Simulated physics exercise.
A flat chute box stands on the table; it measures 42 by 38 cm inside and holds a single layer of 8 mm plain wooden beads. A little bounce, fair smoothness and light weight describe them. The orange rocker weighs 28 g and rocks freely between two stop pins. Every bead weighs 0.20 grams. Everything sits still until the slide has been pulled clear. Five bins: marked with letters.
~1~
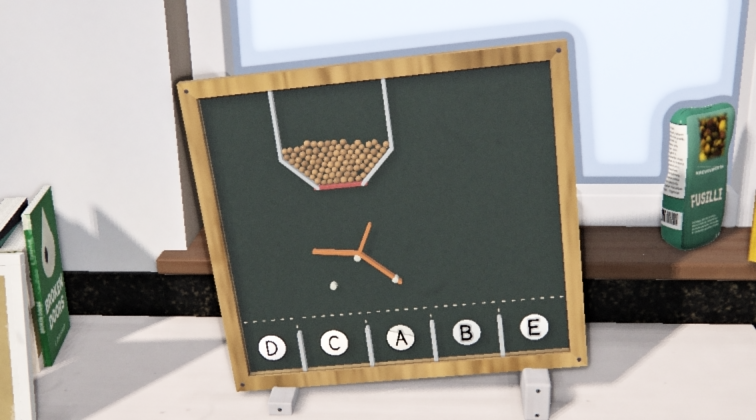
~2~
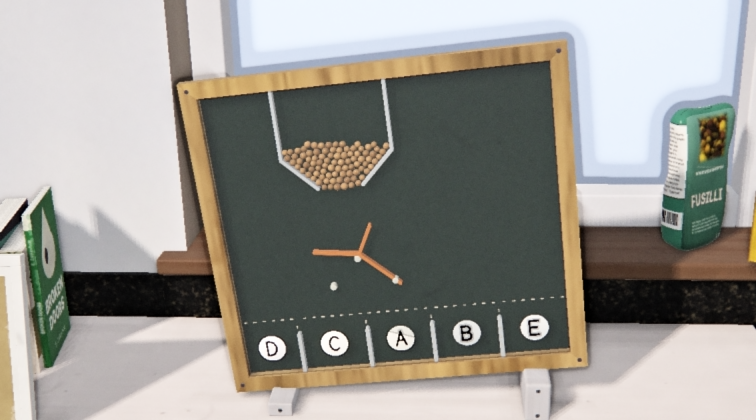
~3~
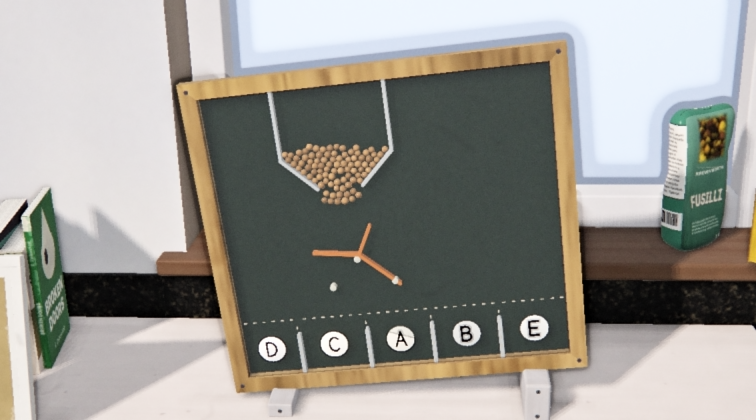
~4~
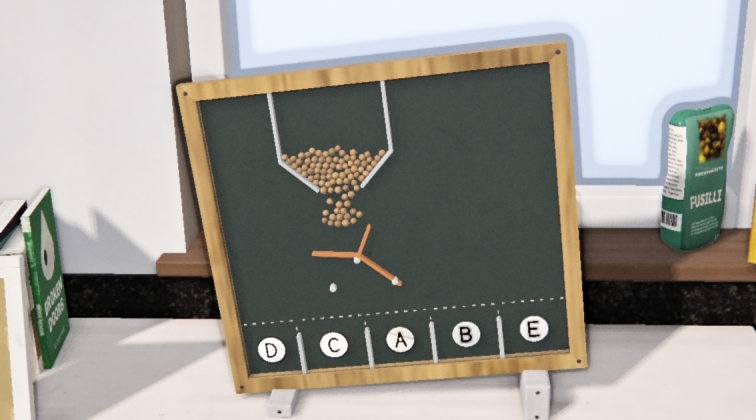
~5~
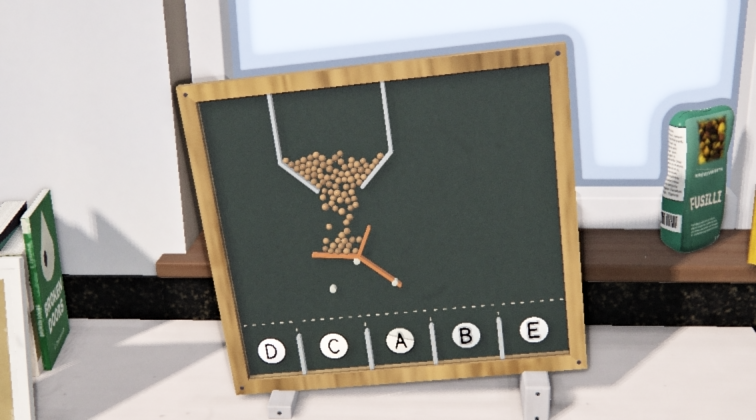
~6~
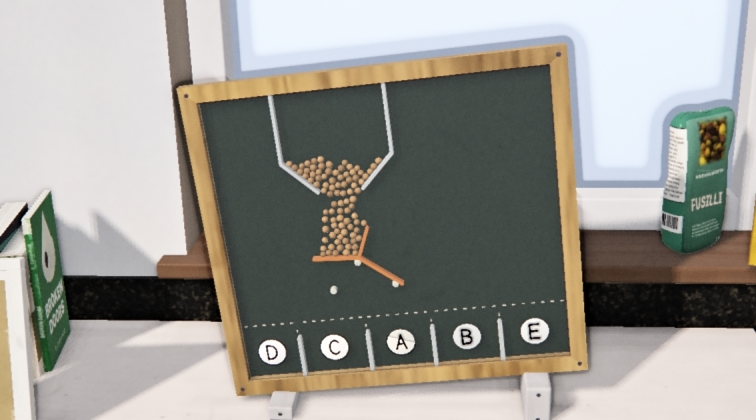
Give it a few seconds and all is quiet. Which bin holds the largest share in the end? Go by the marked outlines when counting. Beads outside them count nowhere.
The bin marked D.
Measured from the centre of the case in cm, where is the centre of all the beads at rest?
It lies close to 11 centimetres left and 18 centimetres below.
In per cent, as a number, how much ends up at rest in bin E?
Share at rest there: Approx. 0 %.
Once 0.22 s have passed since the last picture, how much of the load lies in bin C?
About 0 percent of the load.
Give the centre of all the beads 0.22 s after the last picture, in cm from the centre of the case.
About 9 cm left and 6 cm below.
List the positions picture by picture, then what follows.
The first picture shows tilted 6° anticlockwise; about 90 beads; load centre (334, 160); orange rocker (358, 257) tilted 20°; A (401, 338), B (467, 332), C (334, 343), D (272, 348), E (535, 327); slide (316, 188) to (366, 183).
The second picture shows load centre (335, 162); 4 out, leading bead (325, 187).
The third picture shows load centre (334, 171); 13 out, leading bead (331, 201).
The fourth picture shows load centre (336, 176); 23 out, leading bead (338, 224); orange rocker (357, 259) tilted 20°.
The fifth picture shows load centre (337, 193); 34 out, leading bead (331, 251).
The sixth picture shows load centre (341, 203); 46 out, leading bead (323, 254); orange rocker (358, 261) tilted 16°; wall ends (300, 338), (368, 332), (432, 327), (500, 322), (269, 92) to (318, 192), (363, 187) to (383, 79).
Then, 0.10 s after the last picture, nothing in the marked areas; orange rocker right end down 4°.
Then, 0.22 s after the last picture, D 15 %; orange rocker left end down 15°.
Then, 0.45 s after the last picture, B 5 %, C 10 %, D 70 %; orange rocker left end down 26°.
At rest 1.7 s after the last picture, A 5 %, B 10 %, C 5 %, D 75 %, E 0 %; orange rocker right end down 20°.
